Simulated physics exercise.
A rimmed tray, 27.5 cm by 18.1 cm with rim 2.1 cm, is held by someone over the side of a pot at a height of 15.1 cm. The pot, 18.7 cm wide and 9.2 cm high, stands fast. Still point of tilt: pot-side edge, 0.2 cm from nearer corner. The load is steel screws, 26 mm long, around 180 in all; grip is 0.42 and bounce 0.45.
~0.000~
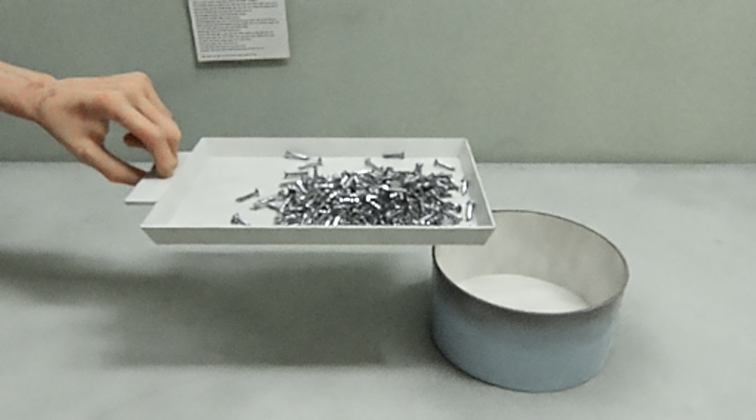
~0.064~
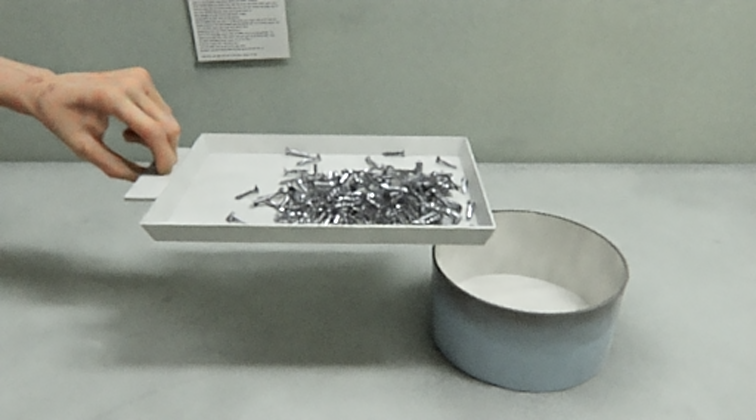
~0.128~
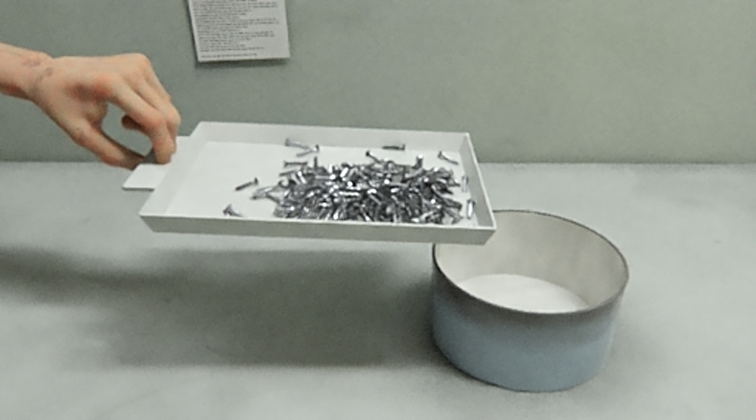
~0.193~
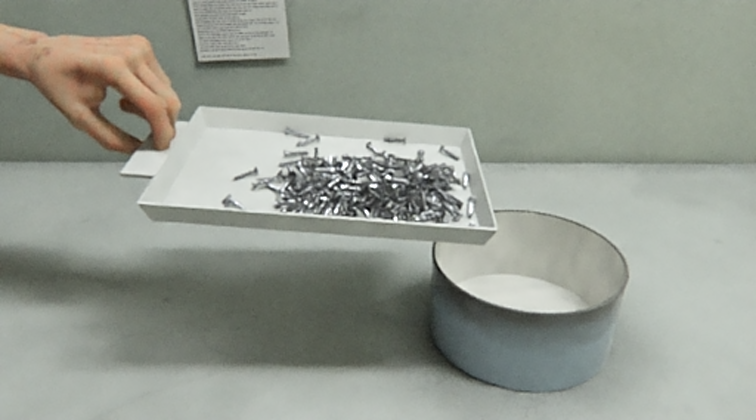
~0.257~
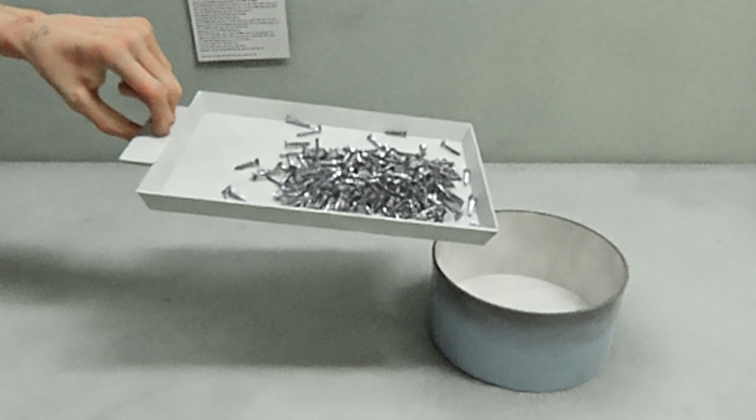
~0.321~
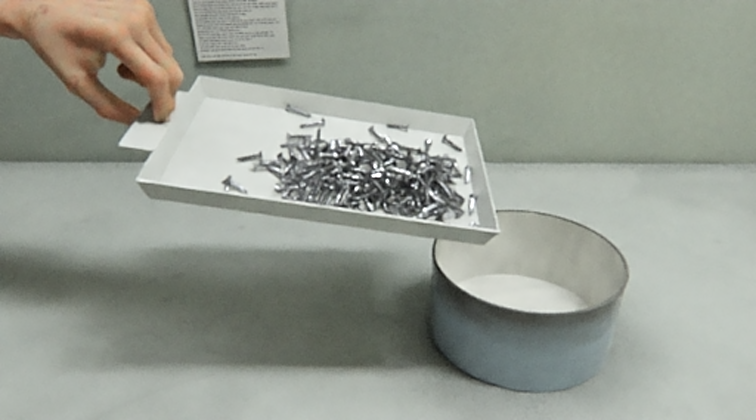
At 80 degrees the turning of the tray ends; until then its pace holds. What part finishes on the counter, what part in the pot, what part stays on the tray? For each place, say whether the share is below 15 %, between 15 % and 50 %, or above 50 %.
My prediction: Counter: I expect the majority share to finish up there, pot: I expect a reasonable chunk to finish up there, tray: I expect a stray few to finish up there.
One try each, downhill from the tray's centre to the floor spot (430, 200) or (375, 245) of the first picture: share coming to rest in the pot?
Around 95 % for the first direction, around 0 % for the second.
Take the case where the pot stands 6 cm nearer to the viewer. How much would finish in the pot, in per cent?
In that setup it would come to near 95 per cent.
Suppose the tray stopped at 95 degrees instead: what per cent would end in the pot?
Near 25 %, then.
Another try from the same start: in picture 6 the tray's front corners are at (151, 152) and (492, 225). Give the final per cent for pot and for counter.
Pot 75 % / counter 25 %.
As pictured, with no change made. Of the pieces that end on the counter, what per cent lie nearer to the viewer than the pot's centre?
100 %.
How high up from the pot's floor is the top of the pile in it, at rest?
Roughly 1.5 cm up.
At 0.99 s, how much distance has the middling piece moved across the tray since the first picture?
Displacement on the tray: Roughly 3 cm.
After 0.99 s, tilt 44 degrees; the tray holds 100 %, the pot 0 %.
After 1.44 s, tilt 65 degrees; the tray holds 90 %, the pot 5 %.
After 1.96 s, tilt 80 degrees; the tray holds 0 %, the pot 30 %.
At rest (2.9 s), counter 70 %, pot 30 %, tray 0 %.
